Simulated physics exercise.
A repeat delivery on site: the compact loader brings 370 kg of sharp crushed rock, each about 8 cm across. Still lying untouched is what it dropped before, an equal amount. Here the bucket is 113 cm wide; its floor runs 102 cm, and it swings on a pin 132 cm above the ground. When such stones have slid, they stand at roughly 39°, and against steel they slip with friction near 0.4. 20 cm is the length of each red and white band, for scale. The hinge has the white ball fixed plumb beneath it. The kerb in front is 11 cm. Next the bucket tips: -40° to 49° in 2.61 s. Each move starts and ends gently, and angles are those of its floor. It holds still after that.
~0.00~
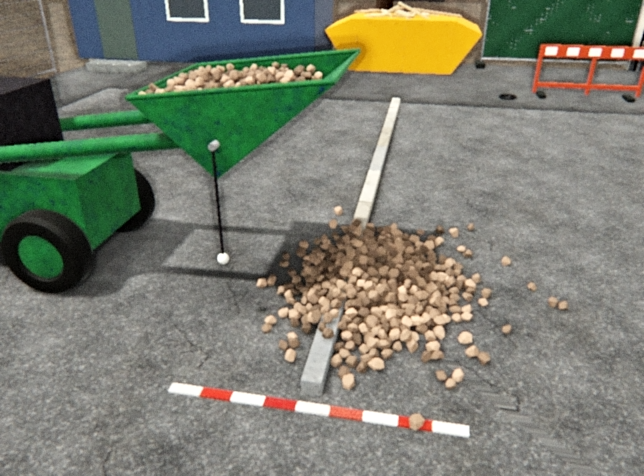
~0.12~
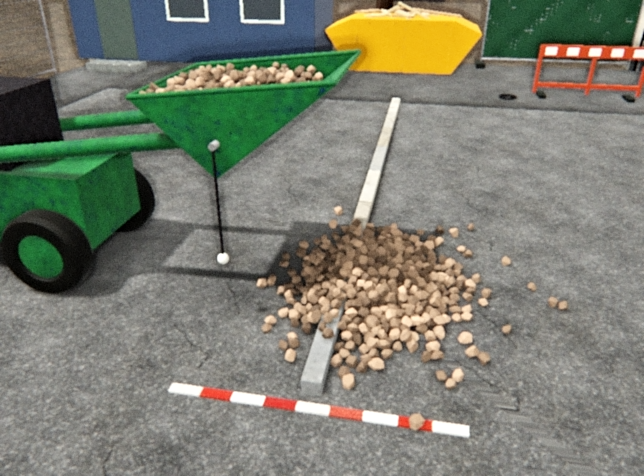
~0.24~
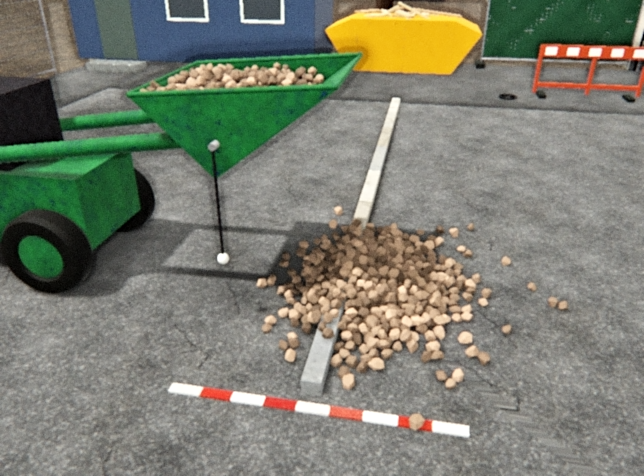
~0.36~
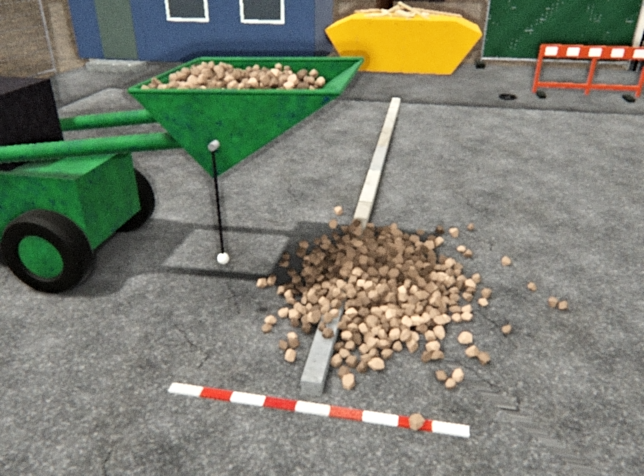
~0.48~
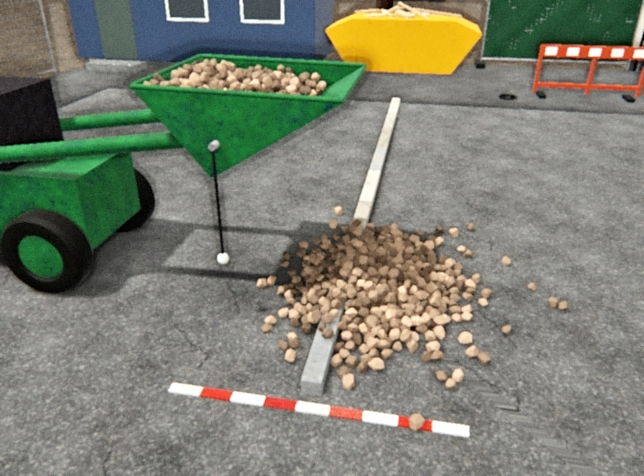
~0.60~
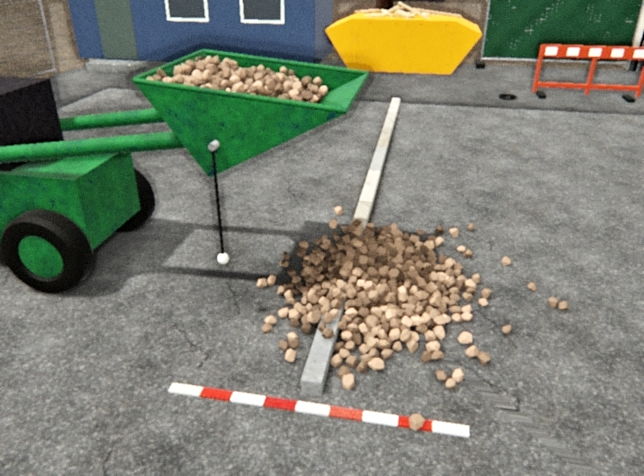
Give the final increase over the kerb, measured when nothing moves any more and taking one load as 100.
Close to 41 parts in a hundred.
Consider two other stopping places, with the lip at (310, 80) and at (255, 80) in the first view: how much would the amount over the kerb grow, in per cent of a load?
I'd say close to 20 per cent for one and close to 0 per cent for the other, in that order.
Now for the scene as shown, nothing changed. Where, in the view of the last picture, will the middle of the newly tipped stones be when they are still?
Around (339, 265) in the last picture.
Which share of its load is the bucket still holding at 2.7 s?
About 0 per cent.
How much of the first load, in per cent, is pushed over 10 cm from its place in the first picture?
The answer is about 5 per cent.
After 2.0 s the floor is at 35°; in per cent of one load, 93 in the bucket, 30 on this side of the kerb, 77 over the kerb; the foremost stones are at (513, 294).
After 2.7 s the floor is at 49°; in per cent of one load, 1 in the bucket, 85 on this side of the kerb, 114 over the kerb; the foremost stones are at (513, 292).
After 3.1 s the floor is at 49°; in per cent of one load, 0 in the bucket, 83 on this side of the kerb, 117 over the kerb; the foremost stones are at (518, 292).
After 5.7 s the floor is at 49°; in per cent of one load, 0 in the bucket, 83 on this side of the kerb, 117 over the kerb; the foremost stones are at (519, 292). Net gain over the kerb, 41.
